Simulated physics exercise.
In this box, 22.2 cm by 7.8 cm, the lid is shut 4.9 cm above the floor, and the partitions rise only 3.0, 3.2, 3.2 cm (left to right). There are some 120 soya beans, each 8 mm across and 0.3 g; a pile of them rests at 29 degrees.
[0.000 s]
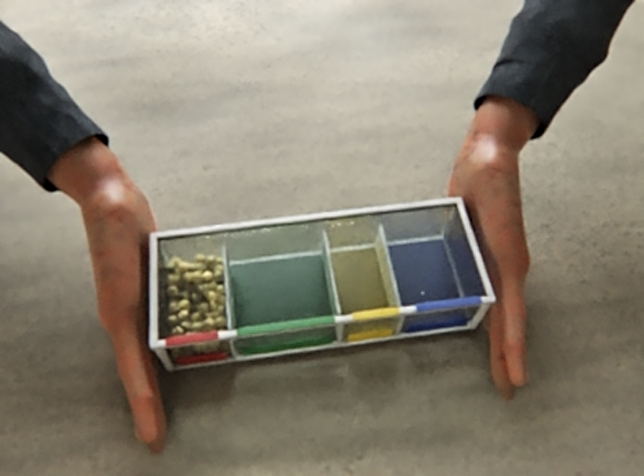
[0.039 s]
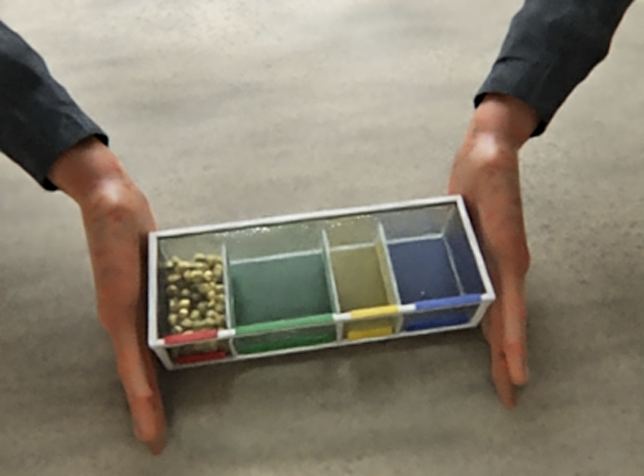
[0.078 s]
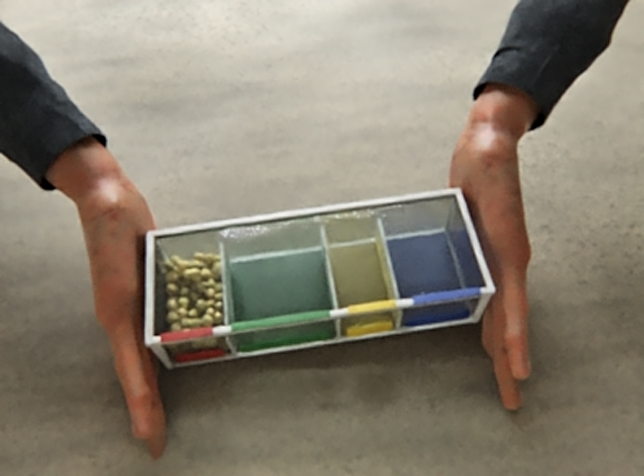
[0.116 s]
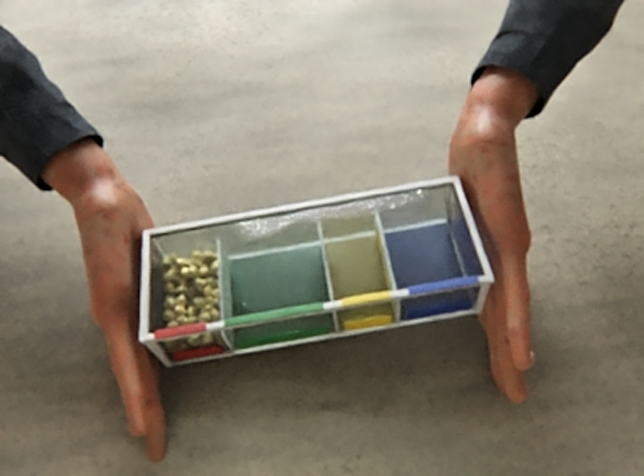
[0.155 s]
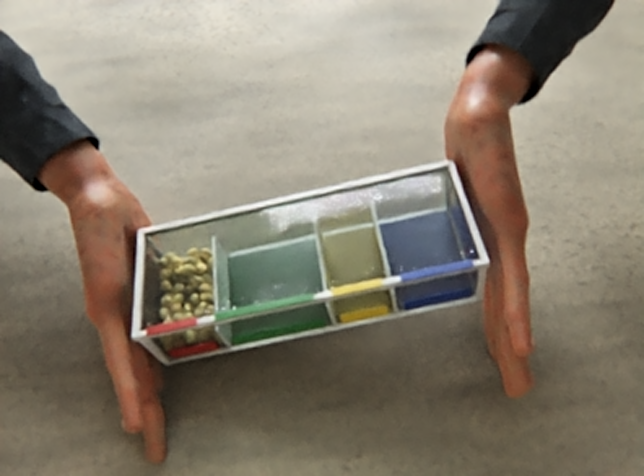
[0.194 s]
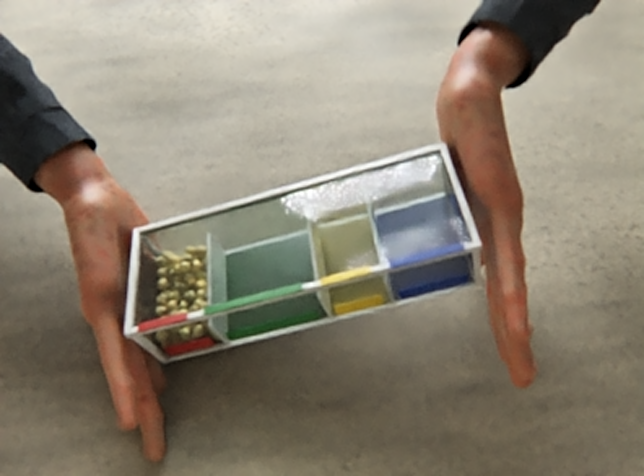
Two hands held a clear, white-edged box with red, green, yellow and blue sections, and tilted it by raising its right end, while the pale beans stayed heaped in the red section at the left.
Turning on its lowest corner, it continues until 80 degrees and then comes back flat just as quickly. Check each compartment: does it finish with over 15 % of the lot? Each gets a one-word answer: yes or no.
My answers are red yes, blue no, green no, yellow no.
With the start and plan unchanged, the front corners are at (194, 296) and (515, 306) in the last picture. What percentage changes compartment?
Then about 60 per cent.
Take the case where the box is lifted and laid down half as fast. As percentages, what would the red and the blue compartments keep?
That gives red 100 percent and blue 0 percent.
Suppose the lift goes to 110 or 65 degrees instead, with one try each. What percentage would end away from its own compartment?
Some 0 and 0 per cent.
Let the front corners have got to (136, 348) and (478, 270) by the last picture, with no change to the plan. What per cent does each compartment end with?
That leaves red with 100 percent, blue with 0, green with 0 and yellow with 0 percent.
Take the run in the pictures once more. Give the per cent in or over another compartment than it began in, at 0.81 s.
Estimate: Some 0 %.
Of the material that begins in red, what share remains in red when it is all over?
Something like 100 per cent.
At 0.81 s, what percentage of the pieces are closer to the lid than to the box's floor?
Some 20 per cent.
After 0.81 s, tilt 79 degrees; red 100 %.
After 1.21 s, tilt 35 degrees; red 100 %.
After 1.70 s, tilt 0 degrees; red 100 %.
In the end, at 2.1 s, red 100 %, blue 0 %, green 0 %, yellow 0 %.
